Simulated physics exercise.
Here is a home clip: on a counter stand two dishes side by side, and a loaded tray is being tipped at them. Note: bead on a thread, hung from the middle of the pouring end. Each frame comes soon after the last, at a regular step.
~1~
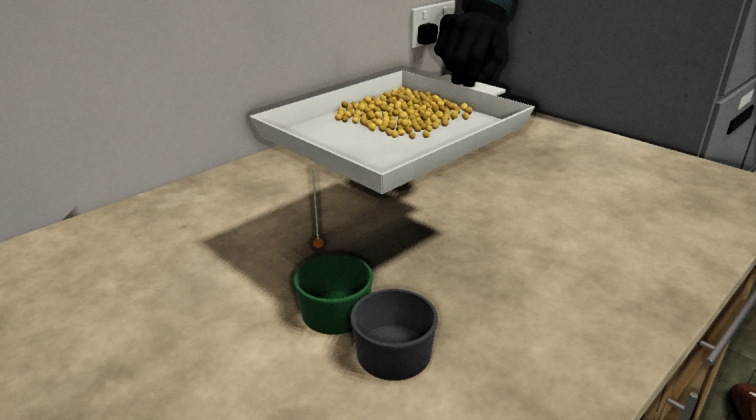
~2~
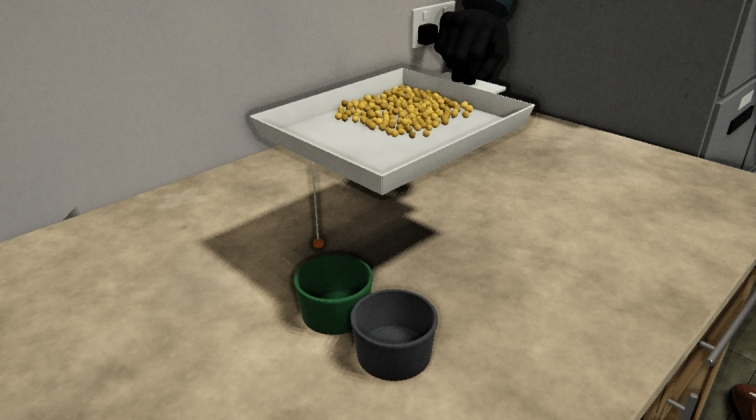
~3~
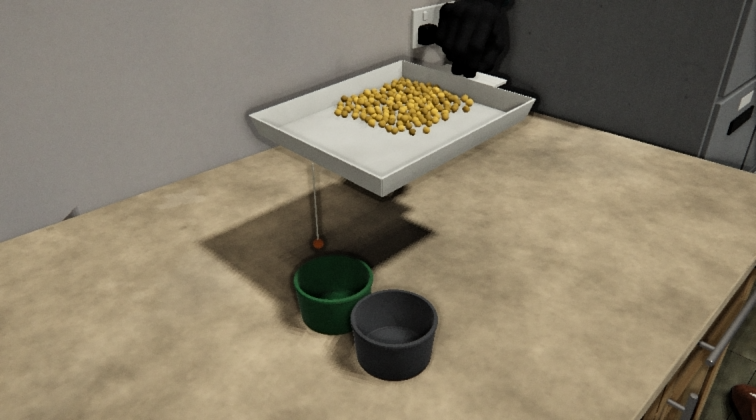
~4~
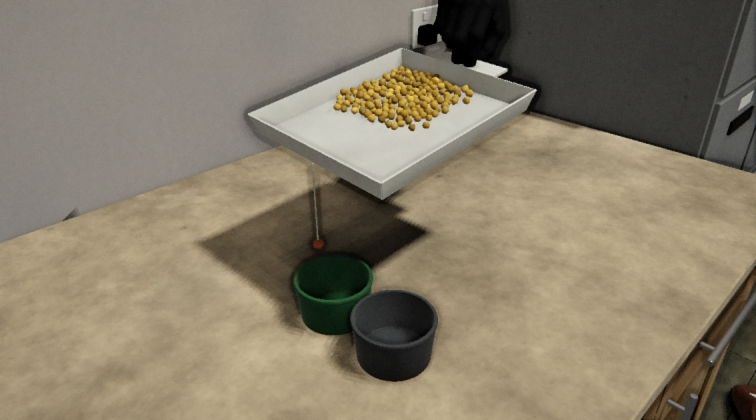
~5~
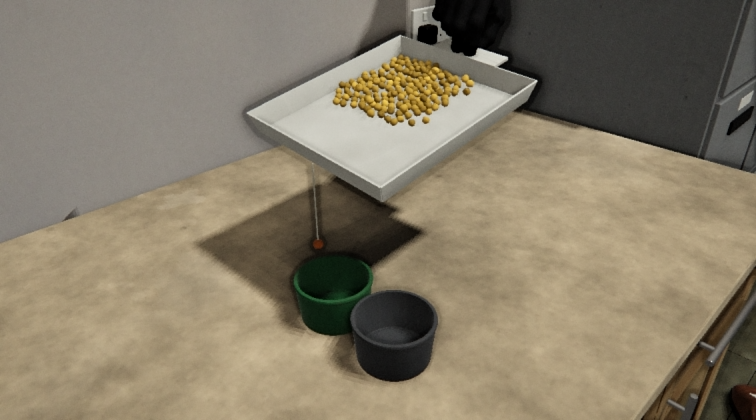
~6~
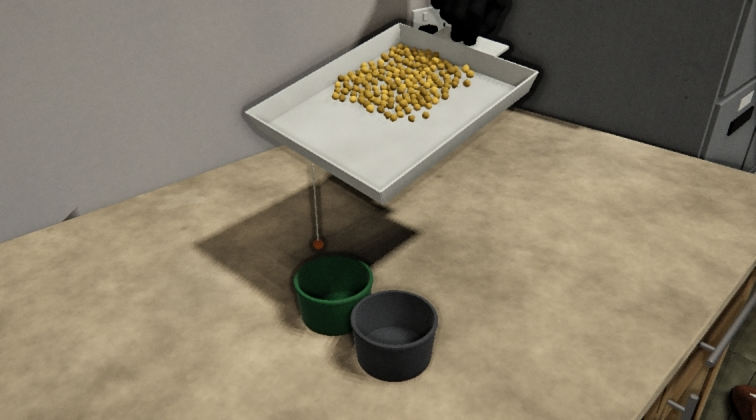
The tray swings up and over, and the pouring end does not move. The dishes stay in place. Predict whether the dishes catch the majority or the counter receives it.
Most gets caught.
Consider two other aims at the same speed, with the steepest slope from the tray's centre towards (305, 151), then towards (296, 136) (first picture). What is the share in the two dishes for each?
Near 0 % and 0 %.
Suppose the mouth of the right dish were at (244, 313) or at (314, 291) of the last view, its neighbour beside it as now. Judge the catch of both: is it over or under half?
A minority, then a minority.
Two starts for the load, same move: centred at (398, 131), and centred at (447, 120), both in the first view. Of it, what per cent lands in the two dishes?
Estimates in order: 70 percent, 80 percent.
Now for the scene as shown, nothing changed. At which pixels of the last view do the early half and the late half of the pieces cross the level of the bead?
It goes through near (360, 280) first, then near (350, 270).
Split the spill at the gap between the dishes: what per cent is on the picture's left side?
It comes out at roughly 50 percent.
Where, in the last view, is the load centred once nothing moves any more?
Centre at rest: Close to (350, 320).
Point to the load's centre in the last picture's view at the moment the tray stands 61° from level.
(359, 167).
Shortly afterwards, tray tipped steeply; all but a few on the tray; only a few in the right dish; only a few outside both; a little in the air.
Next, tray tipped past a quarter turn; the bulk on the tray; a little in the right dish; only a few in the left dish; a little outside both; a little in the air.
Some moments later, tray tipped past a quarter turn; near a quarter in the right dish; near half in the left dish; near a quarter outside both; only a few in the air.
In the end, tray tipped past a quarter turn; near a quarter in the right dish; near half in the left dish; near a quarter outside both; only a few in the air.
